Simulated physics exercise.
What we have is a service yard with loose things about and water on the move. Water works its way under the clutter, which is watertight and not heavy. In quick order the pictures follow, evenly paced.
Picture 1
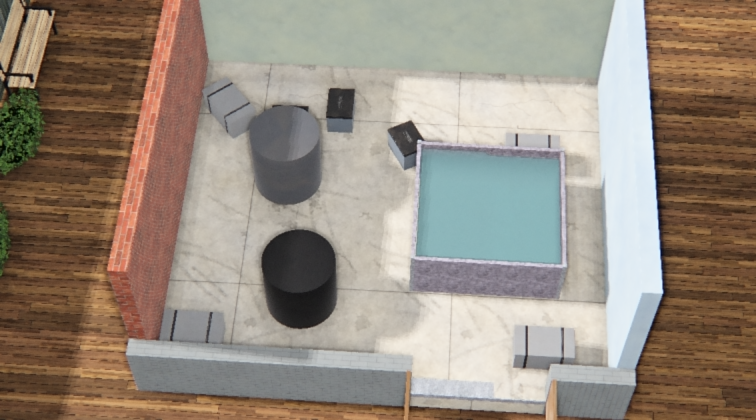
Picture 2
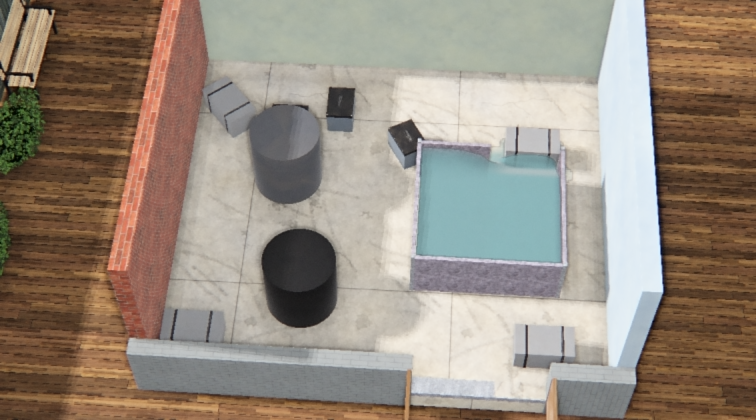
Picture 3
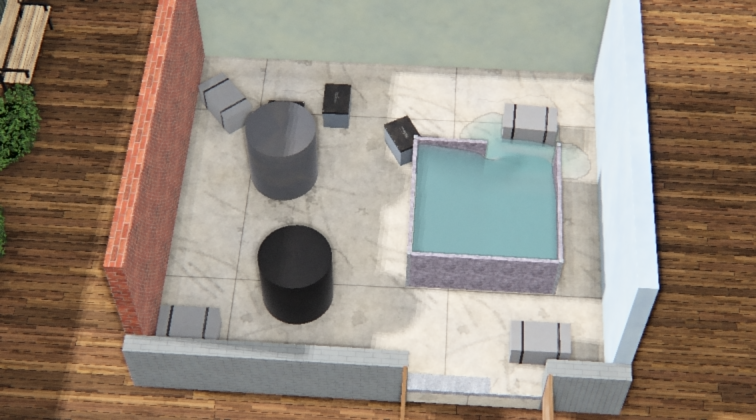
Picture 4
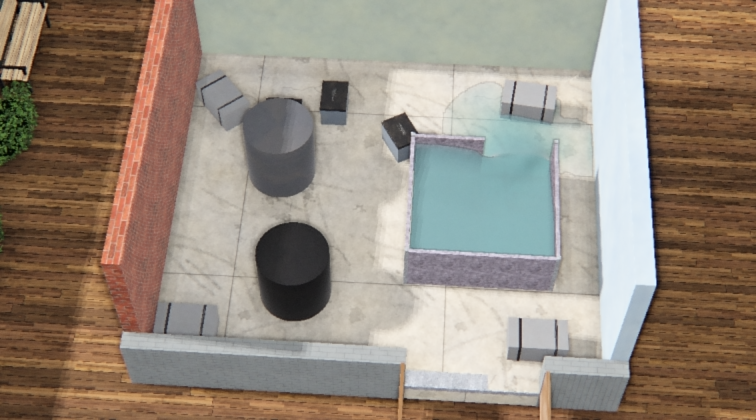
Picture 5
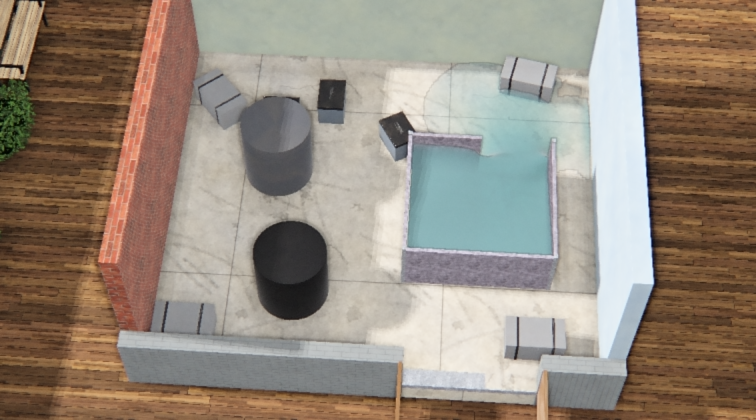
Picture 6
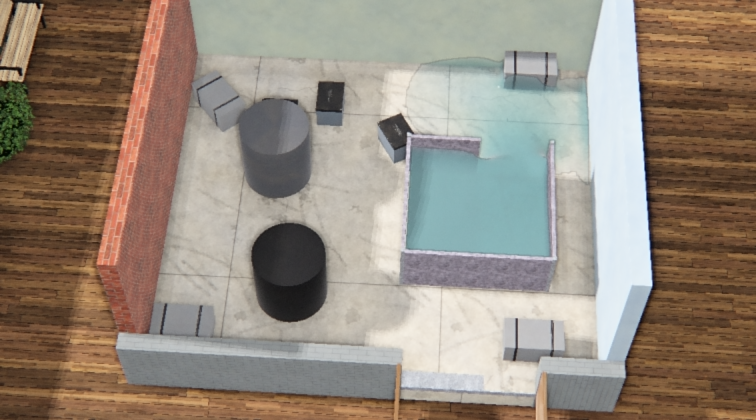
Water poured out through a gap at the back corner of the raised pool and spread over the floor, pushing a gray trunk back toward the rear wall while the other trunks stayed put.
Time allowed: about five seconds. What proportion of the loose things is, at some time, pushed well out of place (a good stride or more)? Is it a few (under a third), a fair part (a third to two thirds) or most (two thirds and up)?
A fair part.
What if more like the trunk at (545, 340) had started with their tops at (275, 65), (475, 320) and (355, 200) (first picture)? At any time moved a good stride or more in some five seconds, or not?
The first travels far, the second sits tight and the third sits tight.
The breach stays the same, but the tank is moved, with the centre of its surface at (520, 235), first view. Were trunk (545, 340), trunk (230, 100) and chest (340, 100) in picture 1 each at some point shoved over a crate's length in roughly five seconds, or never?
Taking them in turn: Kept near its start; got sent well off; got sent well off.
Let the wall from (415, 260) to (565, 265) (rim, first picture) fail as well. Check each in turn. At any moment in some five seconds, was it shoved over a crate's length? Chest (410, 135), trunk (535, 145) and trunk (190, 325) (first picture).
In turn: Stayed short, stayed short, cleared that distance.
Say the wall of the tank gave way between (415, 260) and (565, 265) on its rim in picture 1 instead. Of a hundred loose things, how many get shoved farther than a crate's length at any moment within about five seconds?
I make it 30 per cent.
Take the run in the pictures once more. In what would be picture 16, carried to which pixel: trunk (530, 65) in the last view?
It should be around (500, 51).
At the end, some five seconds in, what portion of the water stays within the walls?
100 %.
A moment on, 1 of 7 are well off their spots; 0 afloat.
Next, 1 of 7 are well off their spots; 1 afloat.
Later, 4 of 7 are well off their spots; 1 afloat.
In the end, 4 of 7 are well off their spots, and 4 have been at some point; 2 afloat.
